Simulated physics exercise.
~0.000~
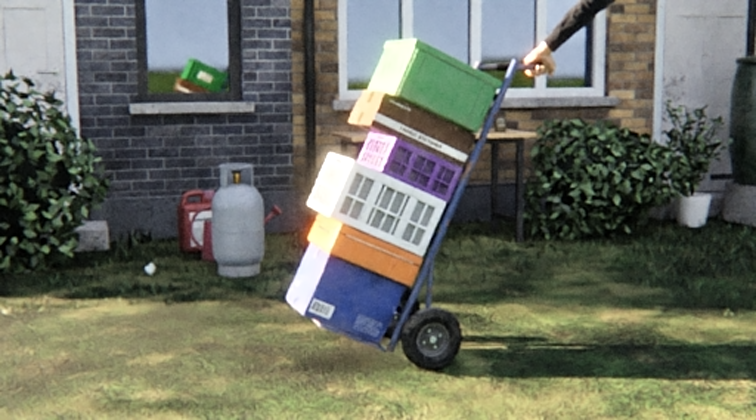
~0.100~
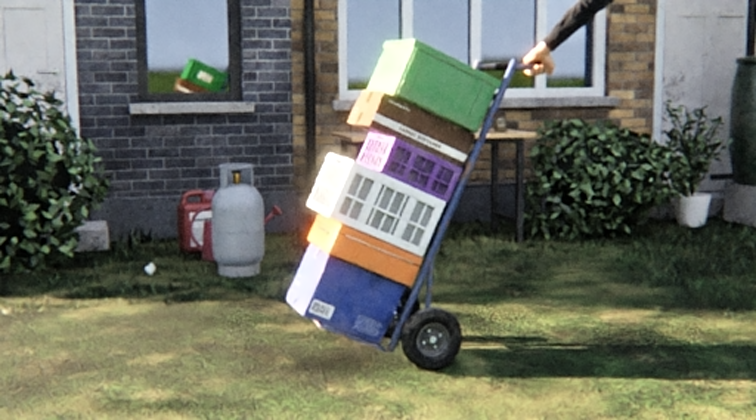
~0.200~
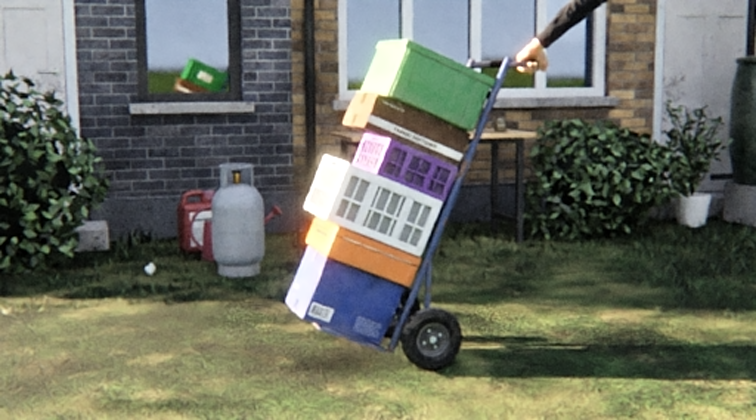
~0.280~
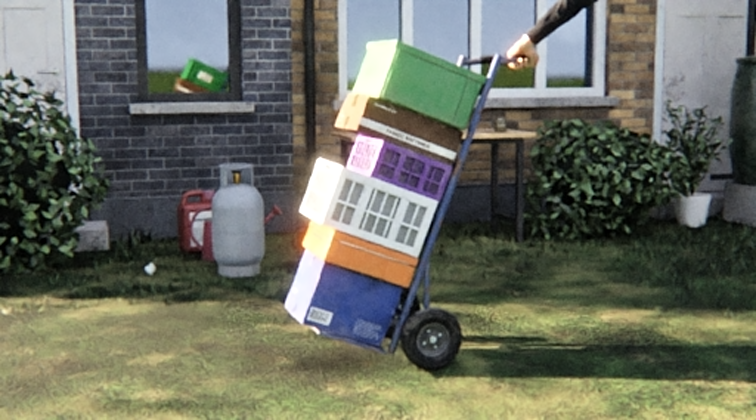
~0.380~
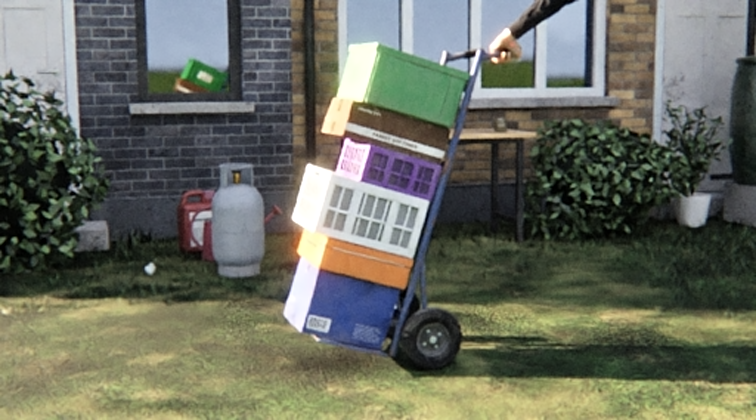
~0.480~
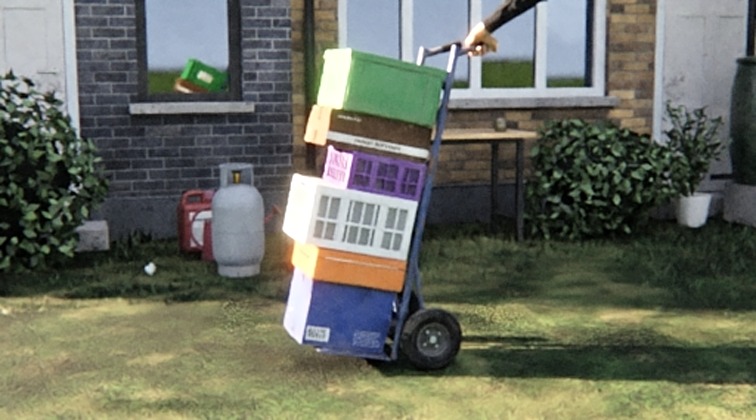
To begin with, a hand at the right grips a two-wheeled barrow truck leaning back on the grass, stacked with a blue box, orange toolbox, white crate, purple crate, brown box and green tote. The truck stays almost still at first, then the hand moves left, swinging it steadily closer to upright.
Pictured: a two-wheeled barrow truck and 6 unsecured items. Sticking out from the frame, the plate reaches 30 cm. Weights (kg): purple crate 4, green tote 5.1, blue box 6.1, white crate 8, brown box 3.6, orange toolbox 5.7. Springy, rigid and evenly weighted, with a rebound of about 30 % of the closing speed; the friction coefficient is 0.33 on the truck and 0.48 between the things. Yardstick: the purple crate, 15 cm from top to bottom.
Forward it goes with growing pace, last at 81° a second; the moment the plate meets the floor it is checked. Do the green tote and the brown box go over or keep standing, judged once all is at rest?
Outcome: The green tote ends up off its base, the brown box ends up off its base.
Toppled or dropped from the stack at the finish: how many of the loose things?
That makes 6.
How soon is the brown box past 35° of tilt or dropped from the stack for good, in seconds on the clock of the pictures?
That first happens close to 1.4 seconds.
After 1.28 s, truck upright; green tote tipped 29° from how it sat near (196, 122); brown box tipped 29° from how it sat near (221, 164); purple crate tipped 29° from how it sat.
After 1.78 s, truck upright; purple crate, green tote, white crate, brown box and orange toolbox now dropped from the stack; blue box on its side.
At rest (2.9 s), dropped from the stack and tipped over, purple crate, green tote, white crate, brown box and orange toolbox; tipped over on the truck, blue box.
